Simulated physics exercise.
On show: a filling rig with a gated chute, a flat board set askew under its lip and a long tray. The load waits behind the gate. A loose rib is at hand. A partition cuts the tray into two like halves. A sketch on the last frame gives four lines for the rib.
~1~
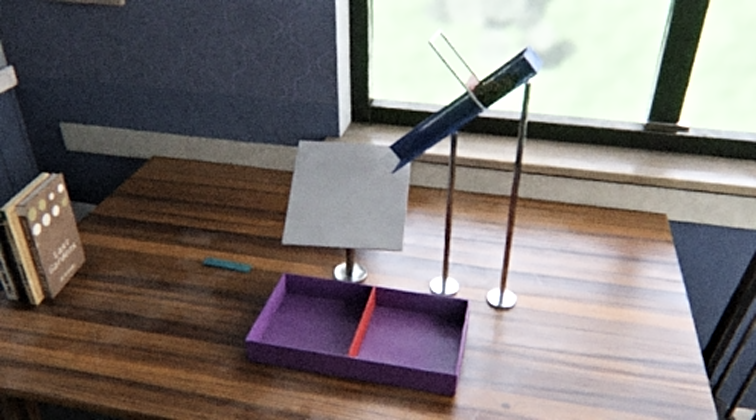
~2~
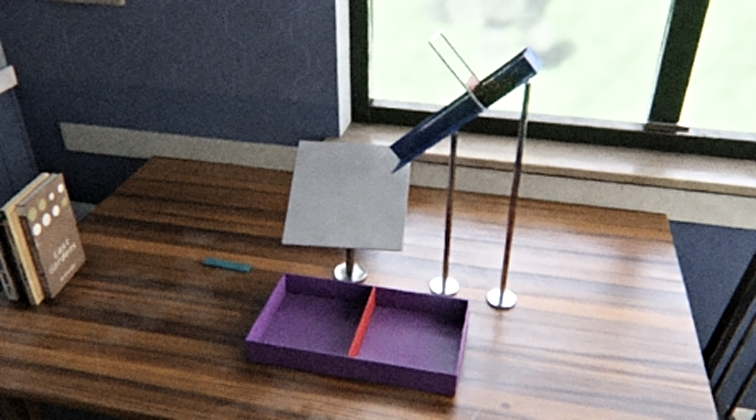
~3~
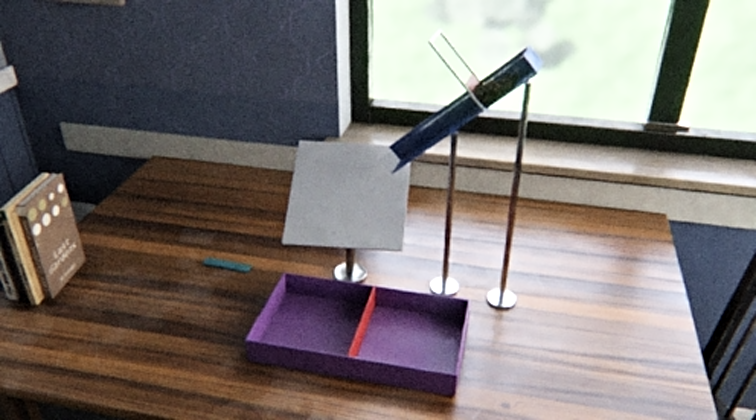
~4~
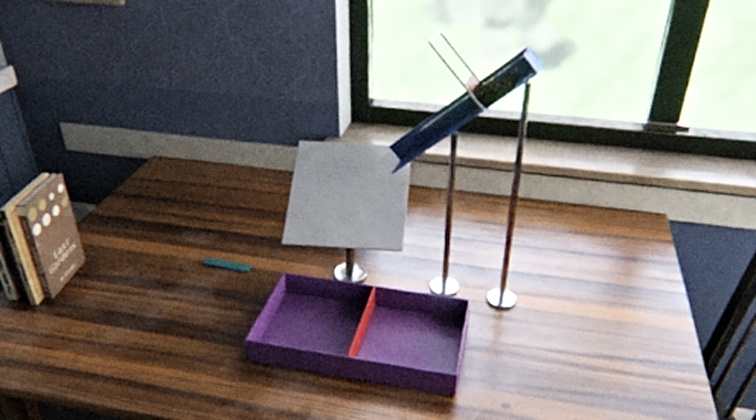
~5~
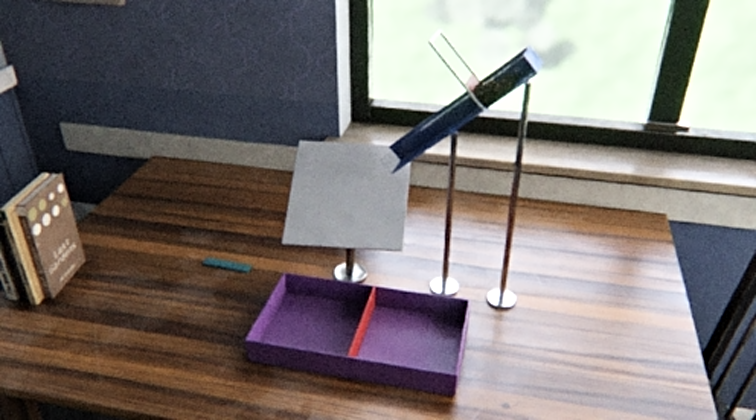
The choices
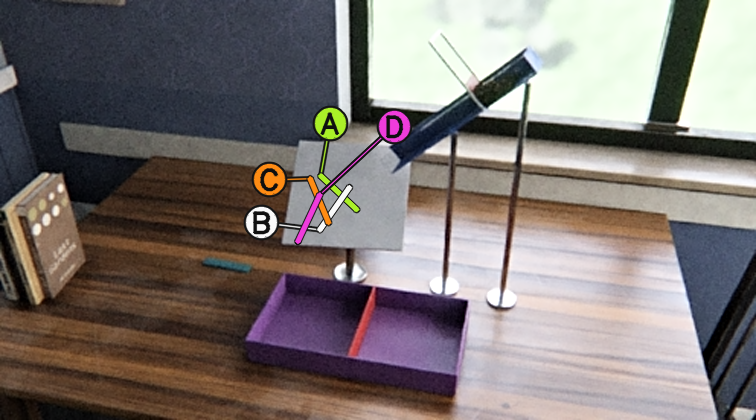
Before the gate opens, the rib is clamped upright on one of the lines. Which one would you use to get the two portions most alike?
Line A.
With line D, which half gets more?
The left half.
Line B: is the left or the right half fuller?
Left.
On the marked copy, line A from (320, 175) to (356, 209); line B from (349, 187) to (319, 229); line C from (310, 178) to (328, 222); line D from (319, 194) to (297, 241).
With A, of what is caught, about a third in the left half, about two thirds in the right.
With B, of what is caught, nearly all in the left half, a small part in the right.
With C, of what is caught, nearly all in the left half, a stray few in the right.
With D, of what is caught, nearly all in the left half, a stray few in the right.
